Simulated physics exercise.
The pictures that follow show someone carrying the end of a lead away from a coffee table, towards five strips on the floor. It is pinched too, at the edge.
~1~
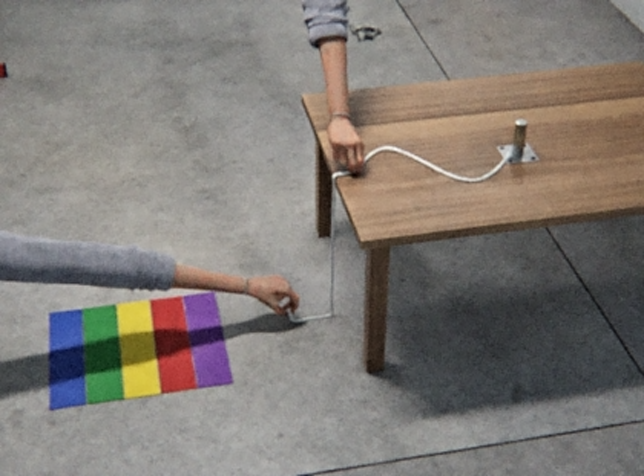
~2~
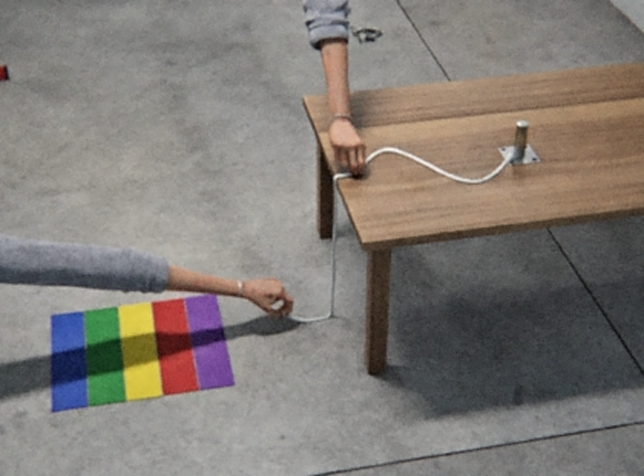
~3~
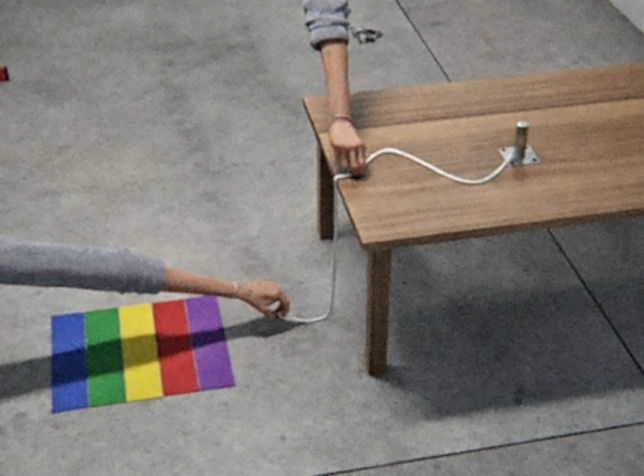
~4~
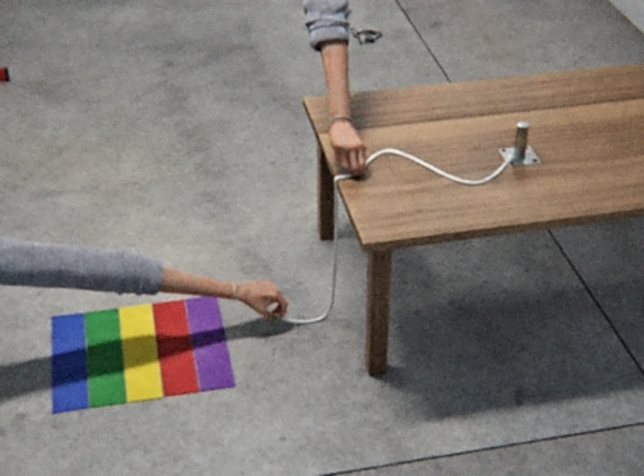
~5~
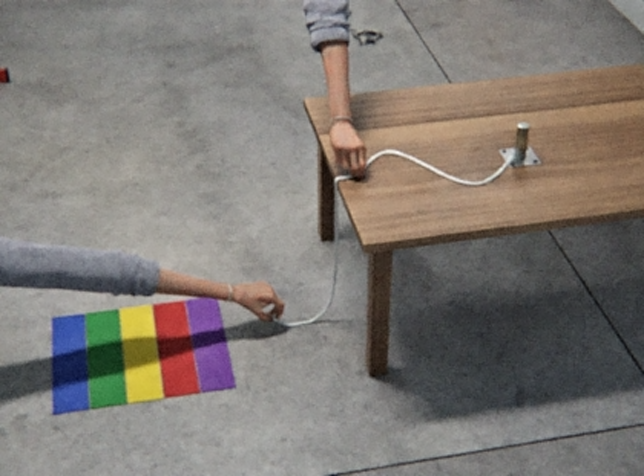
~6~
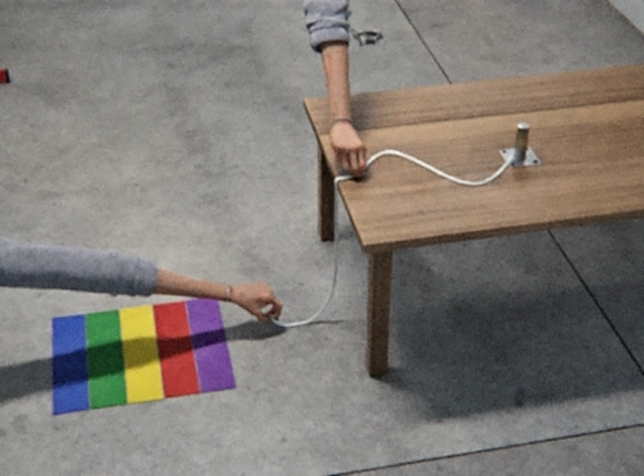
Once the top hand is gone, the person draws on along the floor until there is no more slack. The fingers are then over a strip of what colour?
A green strip.
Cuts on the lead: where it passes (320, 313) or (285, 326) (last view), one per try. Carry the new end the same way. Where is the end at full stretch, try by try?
You'd find it around (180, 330) the first time and around (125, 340) the second.
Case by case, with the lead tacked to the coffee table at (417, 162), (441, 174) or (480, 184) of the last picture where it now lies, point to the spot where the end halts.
About (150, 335), (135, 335) and (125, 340).
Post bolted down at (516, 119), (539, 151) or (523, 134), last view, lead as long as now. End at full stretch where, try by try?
The first try gives about (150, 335), the second about (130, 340) and the third about (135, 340).
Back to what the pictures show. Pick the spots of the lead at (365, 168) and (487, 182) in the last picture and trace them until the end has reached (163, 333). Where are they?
You'll find them at (330, 205) and (461, 165).
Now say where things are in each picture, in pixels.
In the first frame, end (289, 311); purple (213, 368); red (177, 373); yellow (141, 378); green (104, 383); blue (67, 388).
In the second frame, end (283, 314); lead through (497, 172) (437, 170) (378, 153) (336, 186) (334, 250) (333, 305).
In the third frame, end (280, 315).
In the fourth frame, end (278, 316); lead through (497, 173) (437, 171) (378, 154) (336, 188) (336, 251) (331, 307).
In the fifth frame, end (274, 318).
In the sixth frame, end (272, 318); lead through (498, 174) (438, 172) (378, 155) (337, 189) (336, 252) (324, 308).
Early on, end near (163, 333); over red.
Midway, end near (124, 339); over yellow.
At the end of the slack, end near (101, 342); over green. Over green.
